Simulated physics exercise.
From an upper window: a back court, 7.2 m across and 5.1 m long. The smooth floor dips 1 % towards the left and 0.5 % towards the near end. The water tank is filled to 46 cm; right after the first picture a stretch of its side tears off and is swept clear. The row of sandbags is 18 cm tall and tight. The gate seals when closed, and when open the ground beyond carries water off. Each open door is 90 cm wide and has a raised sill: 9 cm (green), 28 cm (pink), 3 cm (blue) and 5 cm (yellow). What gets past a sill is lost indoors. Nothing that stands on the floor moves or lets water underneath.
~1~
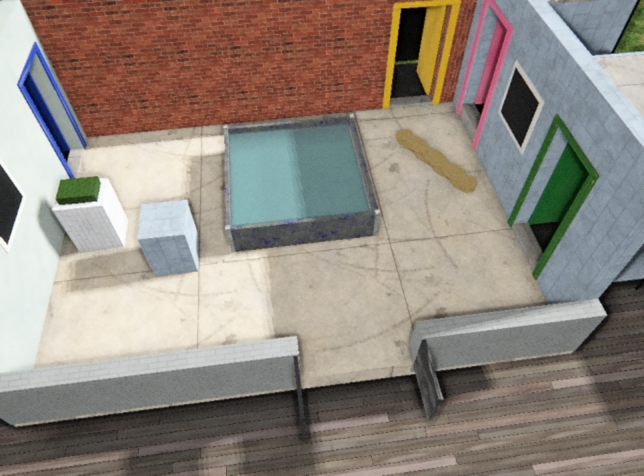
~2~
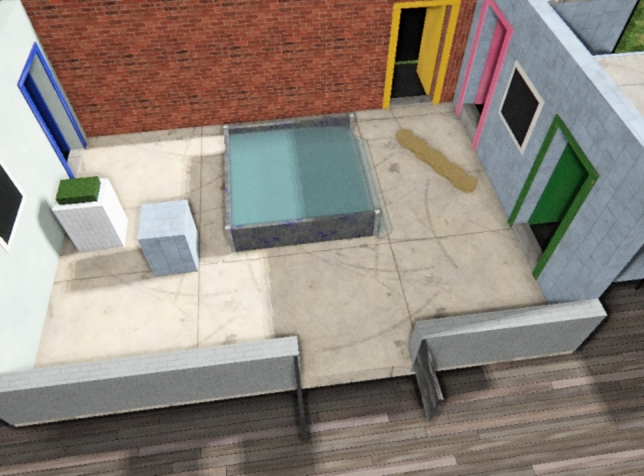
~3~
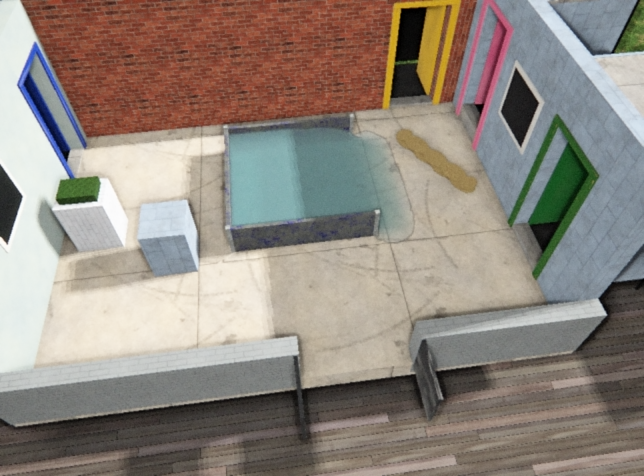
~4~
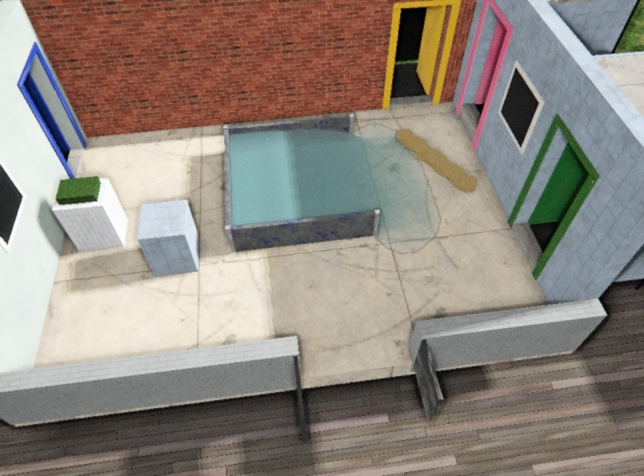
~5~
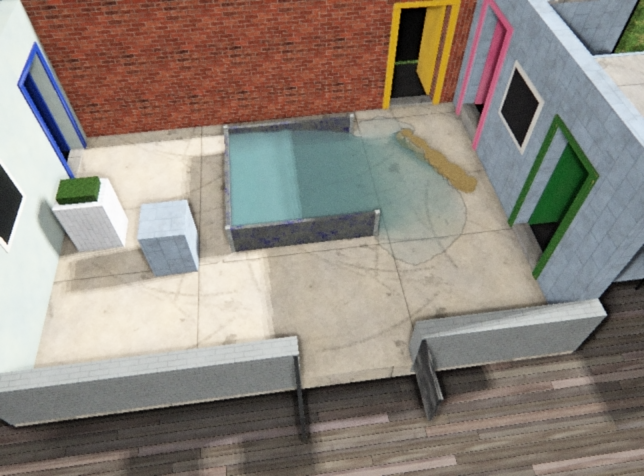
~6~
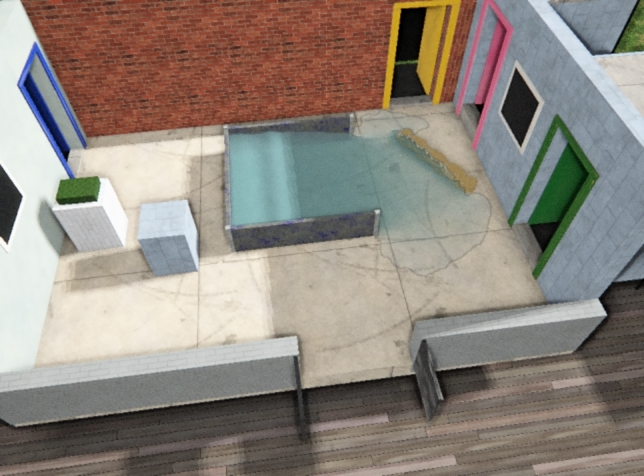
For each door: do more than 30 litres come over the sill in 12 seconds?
Door by door: At the green door it passes the limit; at the pink door it does not reach the limit; at the blue door it goes over the limit; at the yellow door it exceeds the limit.
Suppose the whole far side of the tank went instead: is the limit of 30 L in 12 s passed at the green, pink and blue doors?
Against that limit: Green not over, pink not over, blue above.
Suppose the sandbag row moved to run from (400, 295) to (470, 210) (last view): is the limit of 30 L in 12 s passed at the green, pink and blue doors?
Against that limit: Green not over, pink not over, blue above.
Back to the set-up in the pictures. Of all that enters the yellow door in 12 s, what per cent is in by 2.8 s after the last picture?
Some 55 per cent by then.
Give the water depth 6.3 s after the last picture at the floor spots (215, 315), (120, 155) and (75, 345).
Roughly 2, 3 and 6 cm, in turn.
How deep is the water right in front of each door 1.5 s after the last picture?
In cm: Green 20, pink 12, blue 0, yellow 13.
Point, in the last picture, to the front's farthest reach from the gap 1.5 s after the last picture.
Around (548, 328).
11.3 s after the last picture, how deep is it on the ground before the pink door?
Some 3.5 cm.
Then, 0.7 s after the last picture water covers 25 % of the floor and is deepest (30 cm) near (422, 165); green door 16 cm at the sill, 0 L in, pink door not reached, blue door not reached, yellow door 10 cm at the sill, 2 L in.
Then, 1.5 s after the last picture water covers 30 % of the floor and is deepest (34 cm) near (548, 328); green door 20 cm at the sill, 29 L in, pink door 12 cm at the sill, 0 L in, blue door not reached, yellow door 13 cm at the sill, 28 L in.
Then, 2.8 s after the last picture water covers 45 % of the floor and is deepest (30 cm) near (548, 328); green door 17 cm at the sill, 87 L in, pink door 14 cm at the sill, 0 L in, blue door not reached, yellow door 14 cm at the sill, 78 L in.
Then, 6.3 s after the last picture water covers 85 % of the floor and is deepest (12 cm) near (31, 384); green door 8 cm at the sill, 125 L in, pink door 7 cm at the sill, 0 L in, blue door 7 cm at the sill, 1 L in, yellow door 6 cm at the sill, 140 L in.
Then, 11.3 s after the last picture water covers 95 % of the floor and is deepest (10 cm) near (28, 397); green door 5 cm at the sill, 126 L in, pink door 3 cm at the sill, 0 L in, blue door 7 cm at the sill, 59 L in, yellow door 4 cm at the sill, 141 L in.
